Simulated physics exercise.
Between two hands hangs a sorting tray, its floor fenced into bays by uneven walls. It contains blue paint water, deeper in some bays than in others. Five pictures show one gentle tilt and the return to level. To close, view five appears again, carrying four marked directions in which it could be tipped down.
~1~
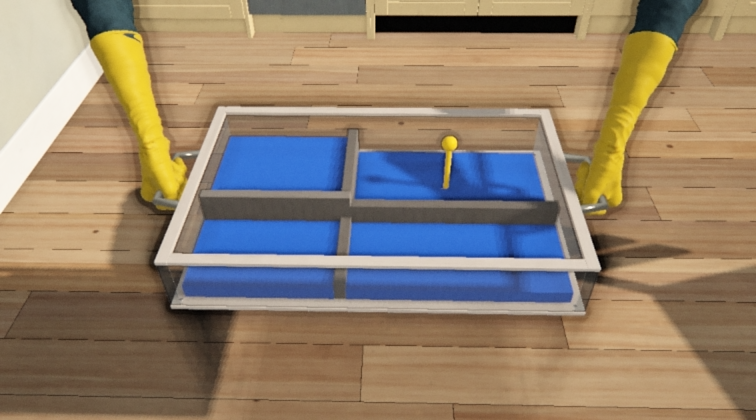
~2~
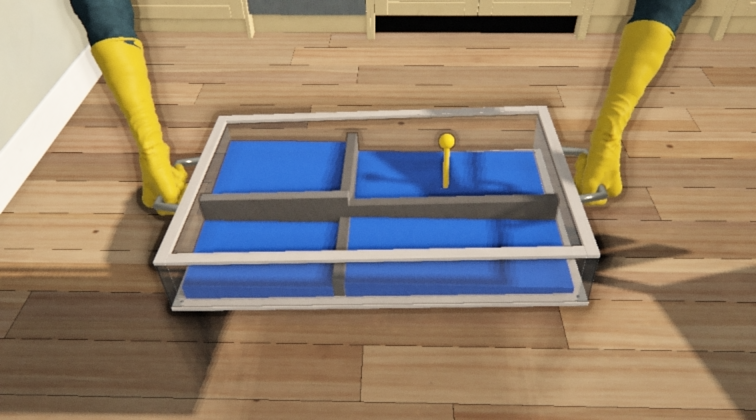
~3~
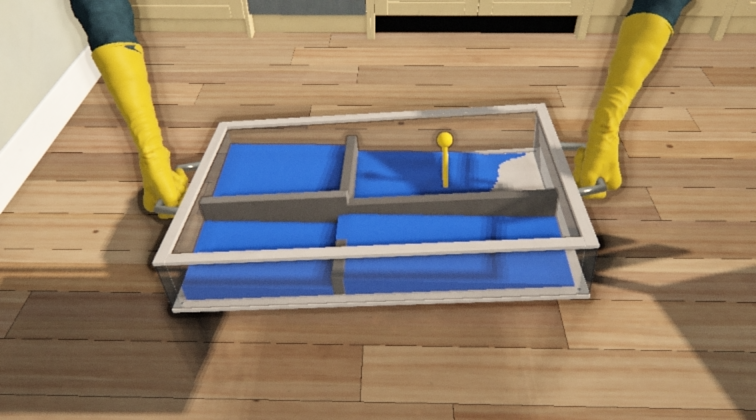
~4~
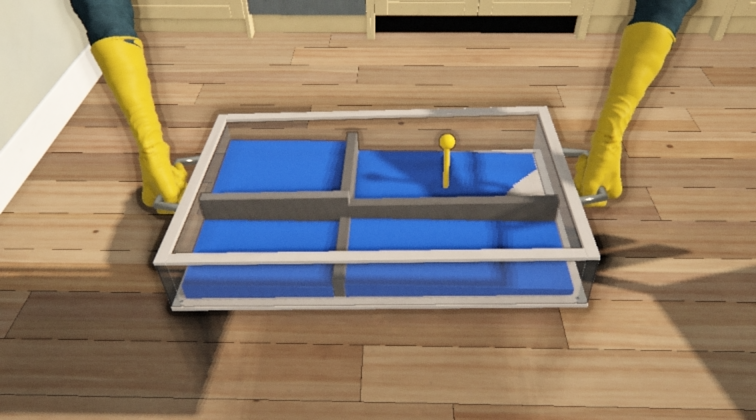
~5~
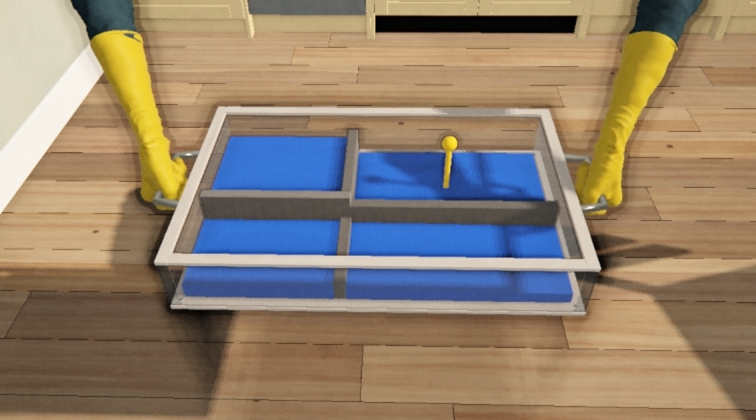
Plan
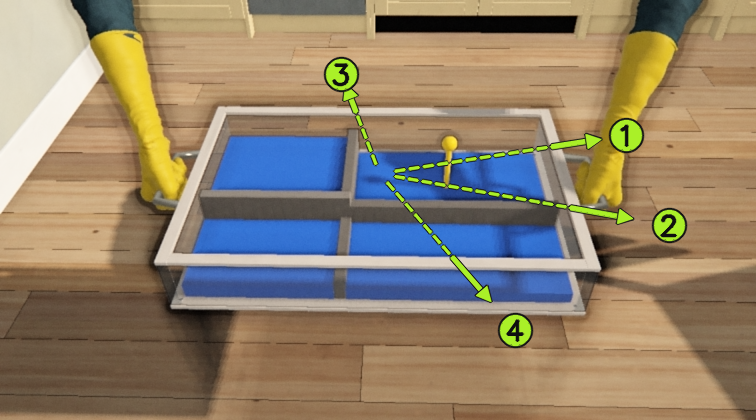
A person in long yellow gloves and dark teal sleeves holds a clear-sided, pale-rimmed tray by its end handles above a wooden floor, seen from above and in front. Grey walls divide the blue liquid into four bays, with a yellow round-topped peg in the back right one. The hands tilt the tray slightly toward the back left, liquid crosses between the front bays and bares a pale corner at back right, then they level it and blue covers the corner again.
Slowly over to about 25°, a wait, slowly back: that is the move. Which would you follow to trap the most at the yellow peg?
1 works best here.
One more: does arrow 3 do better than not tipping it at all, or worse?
Better.
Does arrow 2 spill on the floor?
Yes.
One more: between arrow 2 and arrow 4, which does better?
Arrow 2.
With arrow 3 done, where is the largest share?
The back left bay.
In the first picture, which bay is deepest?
It is the back left one.
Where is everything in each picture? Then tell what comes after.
The tray is level; deepest in the back left bay, at (284, 171), shallowest in the back right; yellow peg at (450, 144).
Tipped about 4° down to the back left; no wall is crossed.
Tipped about 6° down to the back left; liquid runs over the wall between the front left and front right bays; yellow peg at (445, 140).
Tipped about 3° down to the back left; no wall is crossed.
The tray is level; deepest in the back left bay, at (284, 171), shallowest in the back right; yellow peg at (450, 144).
On the marked copy, 1 ends at (595, 139); 2 ends at (627, 217); 3 ends at (347, 89); 4 ends at (487, 297).
If 1 is chosen, about 41 % of the liquid ends in the peg's bay; about 26 % goes over the rim.
If 2 is chosen, about 26 % of the liquid ends in the peg's bay; about 25 % goes over the rim.
If 3 is chosen, about 15 % of the liquid ends in the peg's bay; about 6 % goes over the rim.
If 4 is chosen, about 14 % of the liquid ends in the peg's bay; about 27 % goes over the rim.
